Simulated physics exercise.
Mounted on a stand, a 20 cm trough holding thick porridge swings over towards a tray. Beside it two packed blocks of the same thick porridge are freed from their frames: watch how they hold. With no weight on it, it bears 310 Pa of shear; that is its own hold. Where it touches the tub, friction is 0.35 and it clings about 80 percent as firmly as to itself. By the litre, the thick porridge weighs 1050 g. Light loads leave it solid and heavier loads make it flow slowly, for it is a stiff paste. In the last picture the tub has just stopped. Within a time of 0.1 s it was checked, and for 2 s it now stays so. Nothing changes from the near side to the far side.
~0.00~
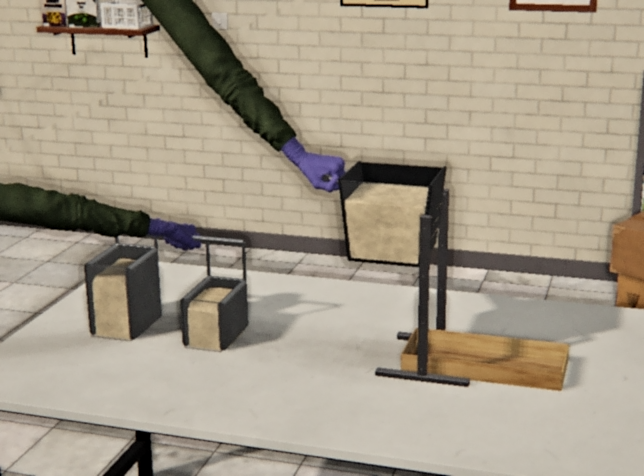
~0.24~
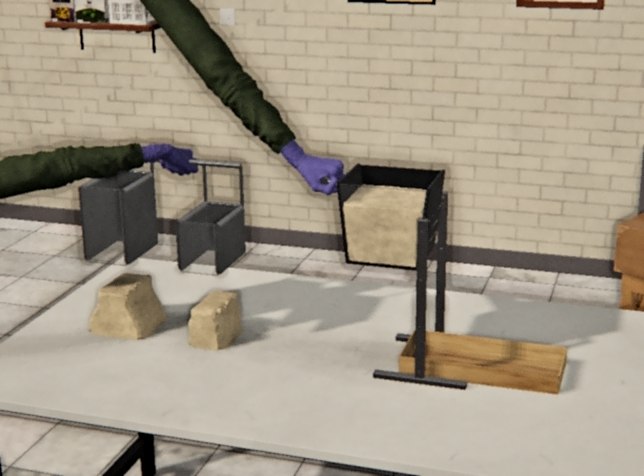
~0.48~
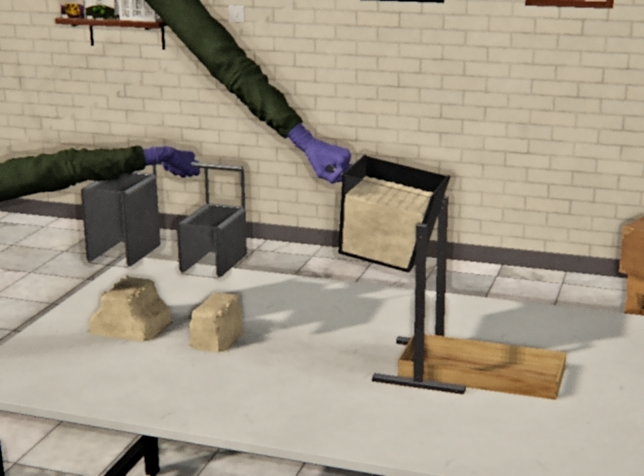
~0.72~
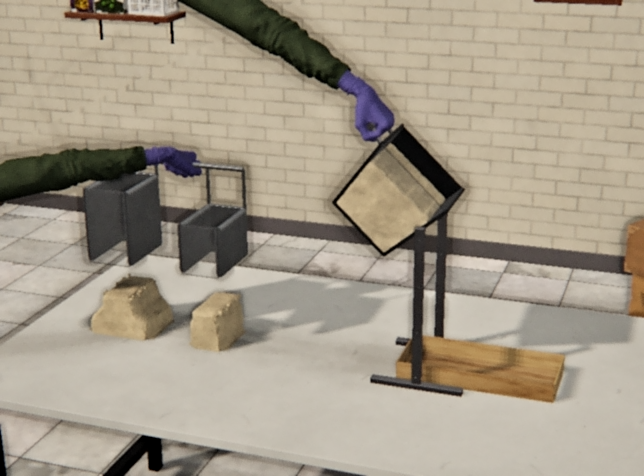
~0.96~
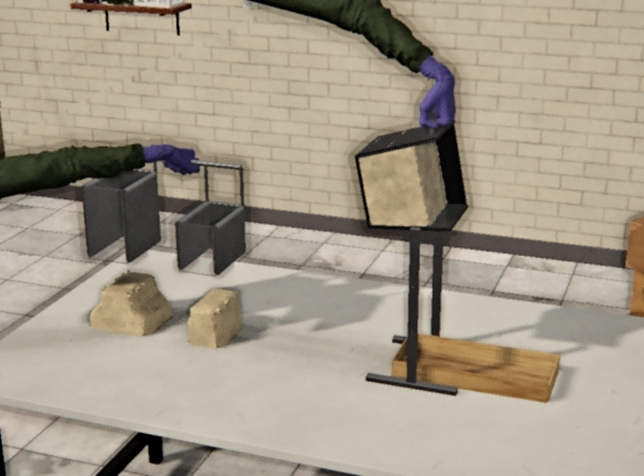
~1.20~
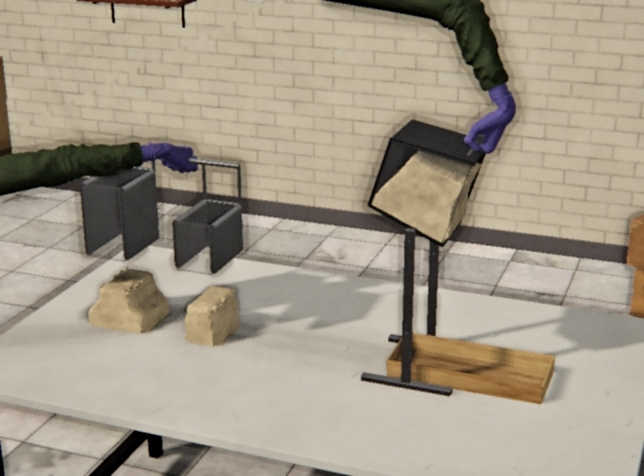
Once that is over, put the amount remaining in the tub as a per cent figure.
The amount remaining comes to about 0 %.
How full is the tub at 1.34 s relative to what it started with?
Roughly 55 per cent.
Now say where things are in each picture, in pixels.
In the first picture, handle-side rim at (342, 180), tilt 0 degrees; top of the thick porridge at (420, 206); blocks stand 18 cm, 11 cm (left to right).
In the second picture, handle-side rim at (340, 184), tilt 0 degrees; top of the thick porridge at (418, 210); blocks stand 14 cm, 11 cm (left to right).
In the third picture, handle-side rim at (346, 175), tilt 10 degrees; top of the thick porridge at (351, 197); blocks stand 12 cm, 11 cm (left to right).
In the fourth picture, handle-side rim at (384, 145), tilt 44 degrees; top of the thick porridge at (373, 164); blocks stand 12 cm, 11 cm (left to right).
In the fifth picture, handle-side rim at (436, 142), tilt 79 degrees; top of the thick porridge at (410, 149); blocks stand 12 cm, 11 cm (left to right).
In the sixth picture, handle-side rim at (472, 166), tilt 107 degrees; top of the thick porridge at (415, 160); blocks stand 12 cm, 11 cm (left to right).
After 1.34 s, the tub is at 107 degrees and holds 56 %.
After 1.51 s, the tub is at 107 degrees and holds 19 %.
After 1.68 s, the tub is at 107 degrees and holds 0 %.
After 1.85 s, the tub is at 107 degrees and holds 0 %.
After 3.20 s, at the end, the tub is at 107 degrees and holds 0 %.
